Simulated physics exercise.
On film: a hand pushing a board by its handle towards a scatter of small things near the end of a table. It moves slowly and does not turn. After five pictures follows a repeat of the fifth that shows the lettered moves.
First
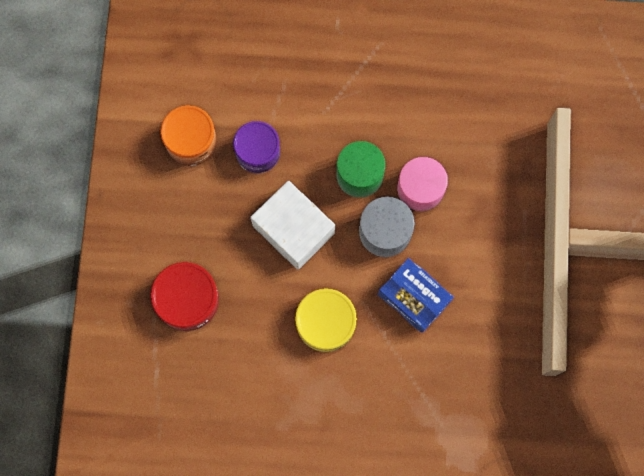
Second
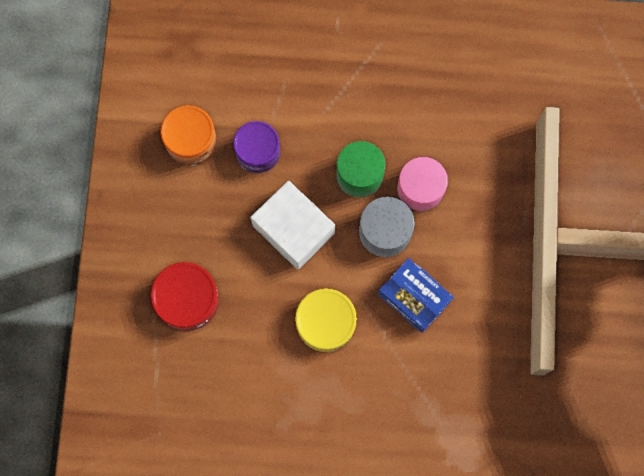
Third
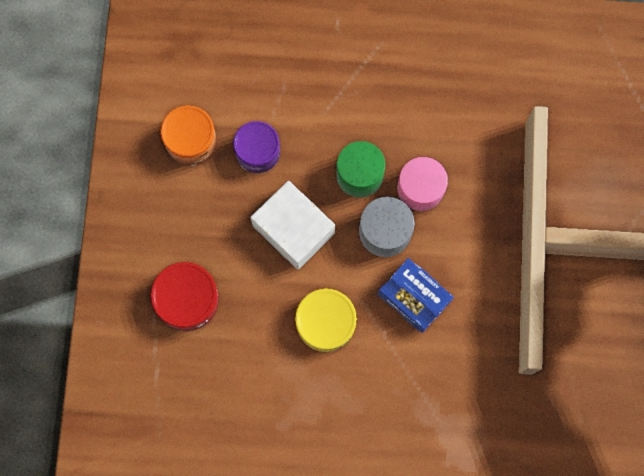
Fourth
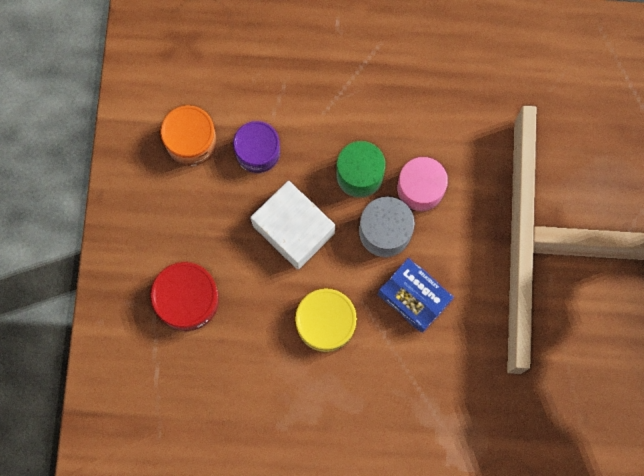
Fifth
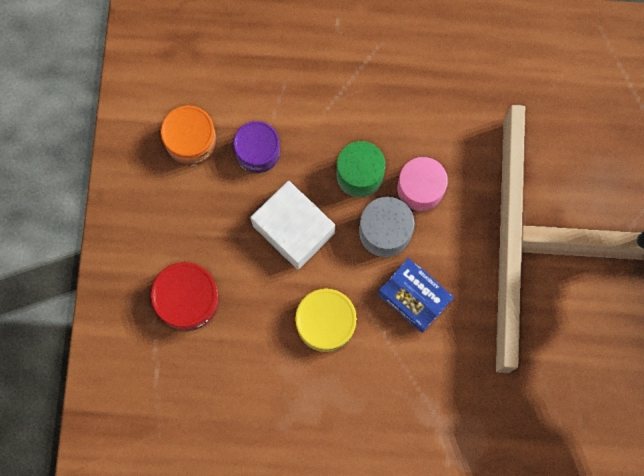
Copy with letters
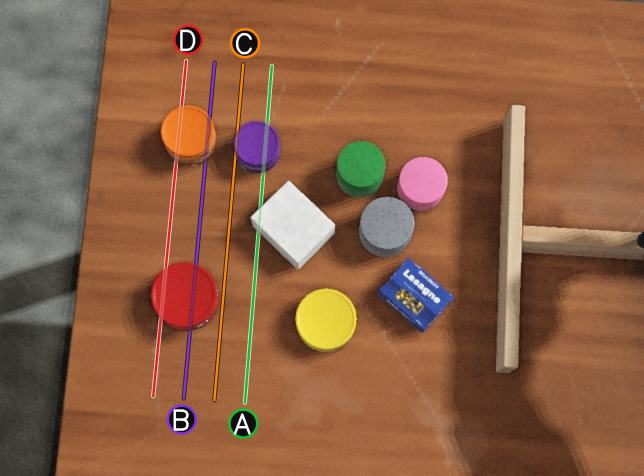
A wooden board with a handle slides slowly left across a wooden table, drawing nearer to a scatter of colourful round pots, a white block and a small blue Lasagne box, which all stay still.
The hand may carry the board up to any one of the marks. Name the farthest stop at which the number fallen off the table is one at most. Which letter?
Stop at D.
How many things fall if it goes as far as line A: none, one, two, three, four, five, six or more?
In all, none.
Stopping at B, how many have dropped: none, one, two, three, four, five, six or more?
In all, none.
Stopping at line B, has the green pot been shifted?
Yes.
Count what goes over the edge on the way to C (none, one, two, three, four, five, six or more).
In all, none.
On the copy, A at (259, 229); B at (200, 225); C at (229, 227); D at (170, 223).
On D. First, board (390, 225); yellow jar (309, 329); green pot (317, 159).
Then, board (266, 217); red jar (163, 306); orange tub (182, 136).
Finally, board (170, 211); white block (90, 202); orange tub (107, 138); none fallen.
By contrast, A is within the limit but short; B is within the limit but short; C is within the limit but short.
